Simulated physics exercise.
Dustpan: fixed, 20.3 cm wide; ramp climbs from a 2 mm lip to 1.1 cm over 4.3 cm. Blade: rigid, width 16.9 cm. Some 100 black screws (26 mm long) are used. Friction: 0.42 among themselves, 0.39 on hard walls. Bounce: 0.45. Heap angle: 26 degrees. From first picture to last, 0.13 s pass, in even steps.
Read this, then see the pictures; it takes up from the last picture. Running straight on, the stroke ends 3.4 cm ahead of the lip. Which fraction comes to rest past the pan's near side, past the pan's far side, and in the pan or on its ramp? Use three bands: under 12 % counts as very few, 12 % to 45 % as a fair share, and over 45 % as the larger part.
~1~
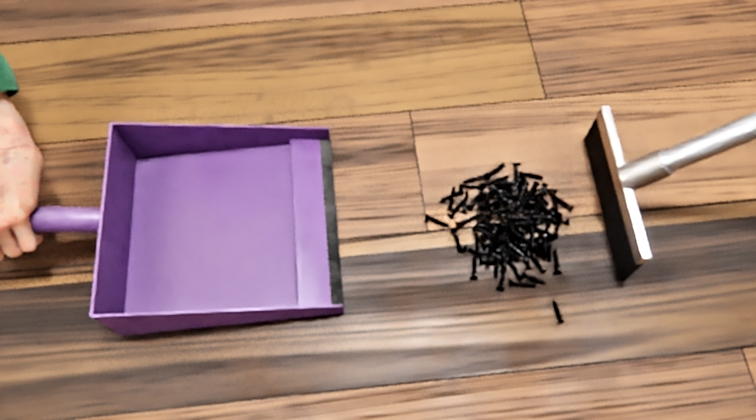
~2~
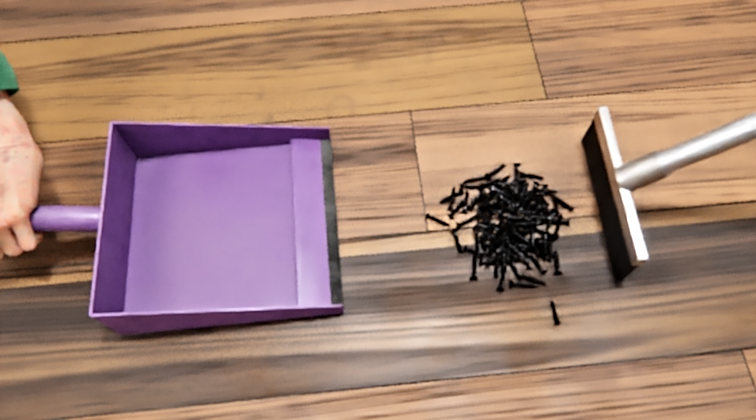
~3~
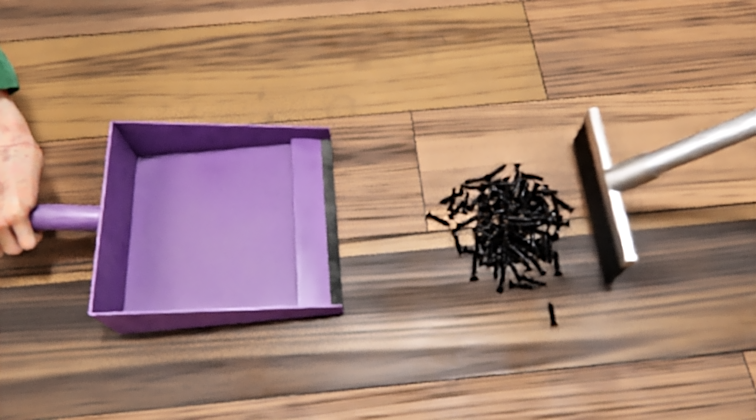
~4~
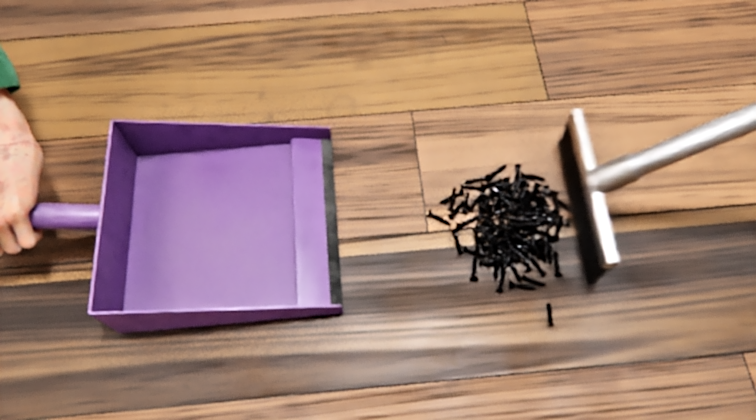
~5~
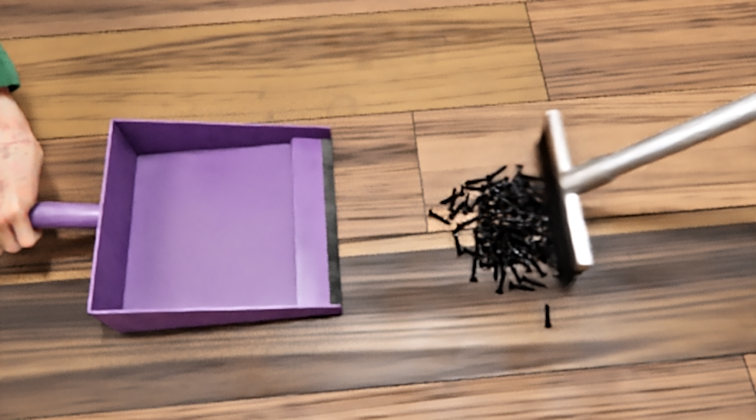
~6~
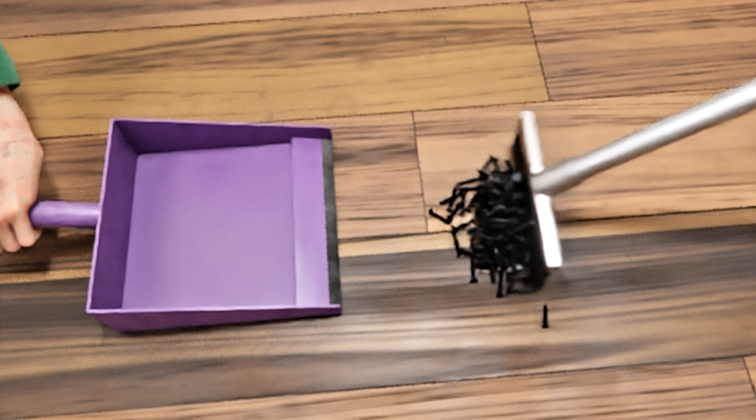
Past the pan's near side: Very few; past the pan's far side: Very few; in the pan or on its ramp: The larger part.
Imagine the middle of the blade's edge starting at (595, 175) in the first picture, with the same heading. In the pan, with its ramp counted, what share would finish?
Roughly 50 percent, ramp included.
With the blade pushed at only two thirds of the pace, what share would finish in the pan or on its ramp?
It would be around 30 percent.
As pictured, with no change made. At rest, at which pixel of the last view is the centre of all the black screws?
Near (319, 227).
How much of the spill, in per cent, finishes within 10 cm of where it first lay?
I'd say about 0 per cent.
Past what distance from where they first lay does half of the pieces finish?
It works out to some 22 cm.
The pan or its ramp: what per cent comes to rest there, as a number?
About 60 per cent.
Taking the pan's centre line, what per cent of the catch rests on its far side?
Something like 50 in a hundred.
Then, 0.09 s after the last picture, middle of the blade 10 cm from the lip; 0 % over the lip, far side 0 %, near side 0 %.
Then, 0.15 s after the last picture, middle of the blade 5 cm from the lip; 0 % over the lip, far side 0 %, near side 5 %.
Then, 0.35 s after the last picture, middle of the blade 4 cm from the lip; 60 % over the lip, far side 0 %, near side 5 %.
In the end, near side 5 %, far side 0 %, pan 60 %, in front of the lip or behind the blade 35 %.
